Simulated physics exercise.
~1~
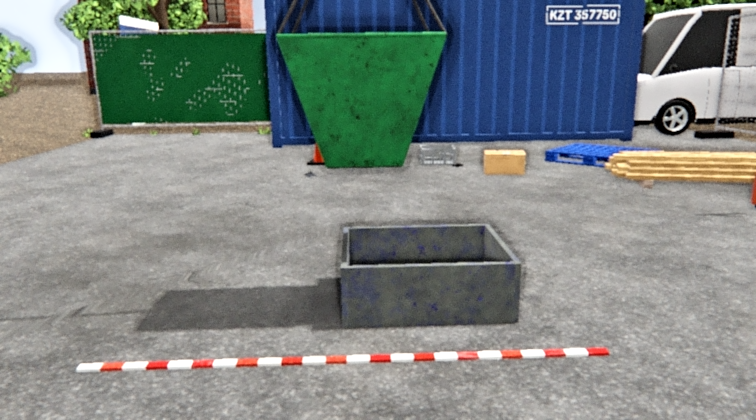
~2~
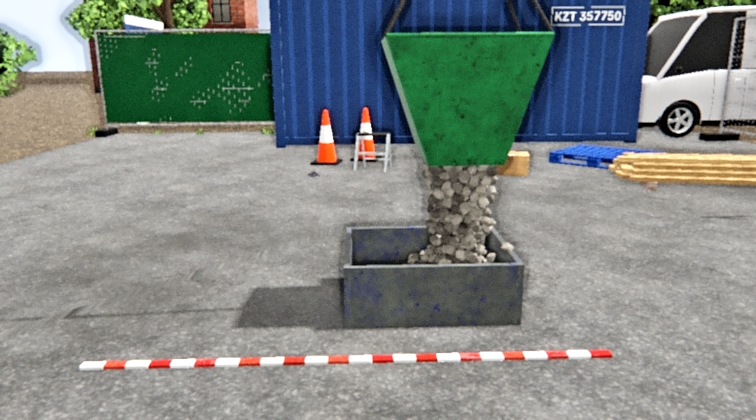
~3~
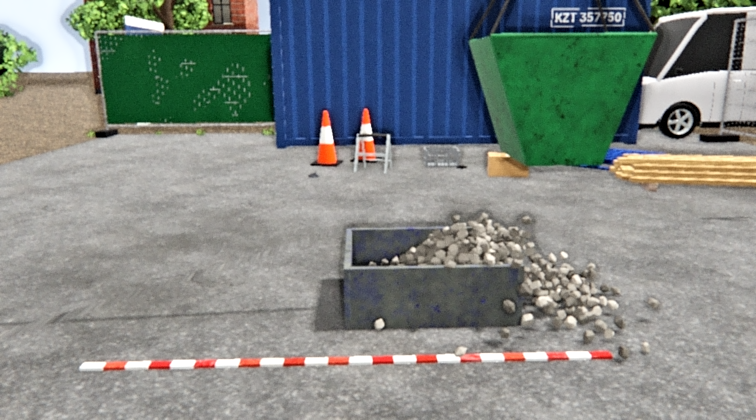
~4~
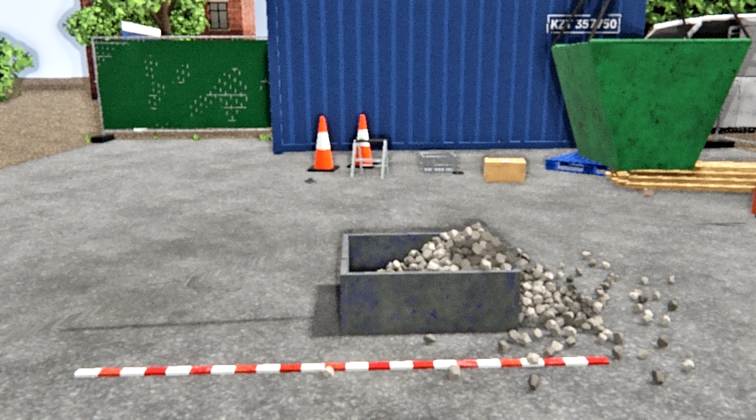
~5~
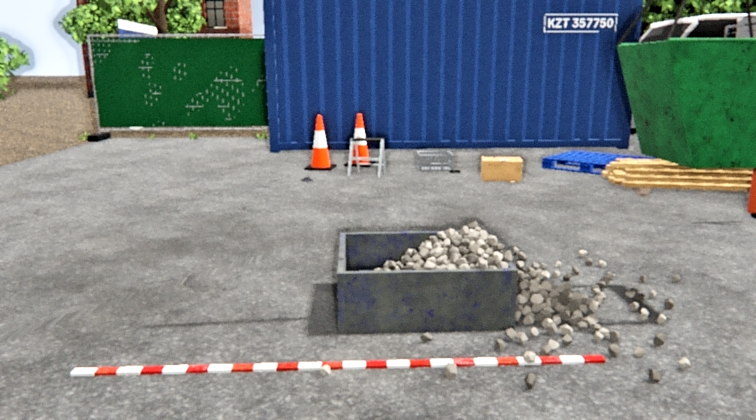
A green skip hangs above a grey paved yard, seen from the front by a slightly swaying camera, with a blue container, a green fence and a white van behind. Below it stands an open dark grey bin, with a red-and-white striped staff lying in front. The skip moves rightwards and drops a stream of grey crushed rock into the bin, uncovering two orange cones behind. Stones heap up against the bin's right side and spill over. The emptied skip carries on right, leaving most stones in the bin and the rest scattered beside it.
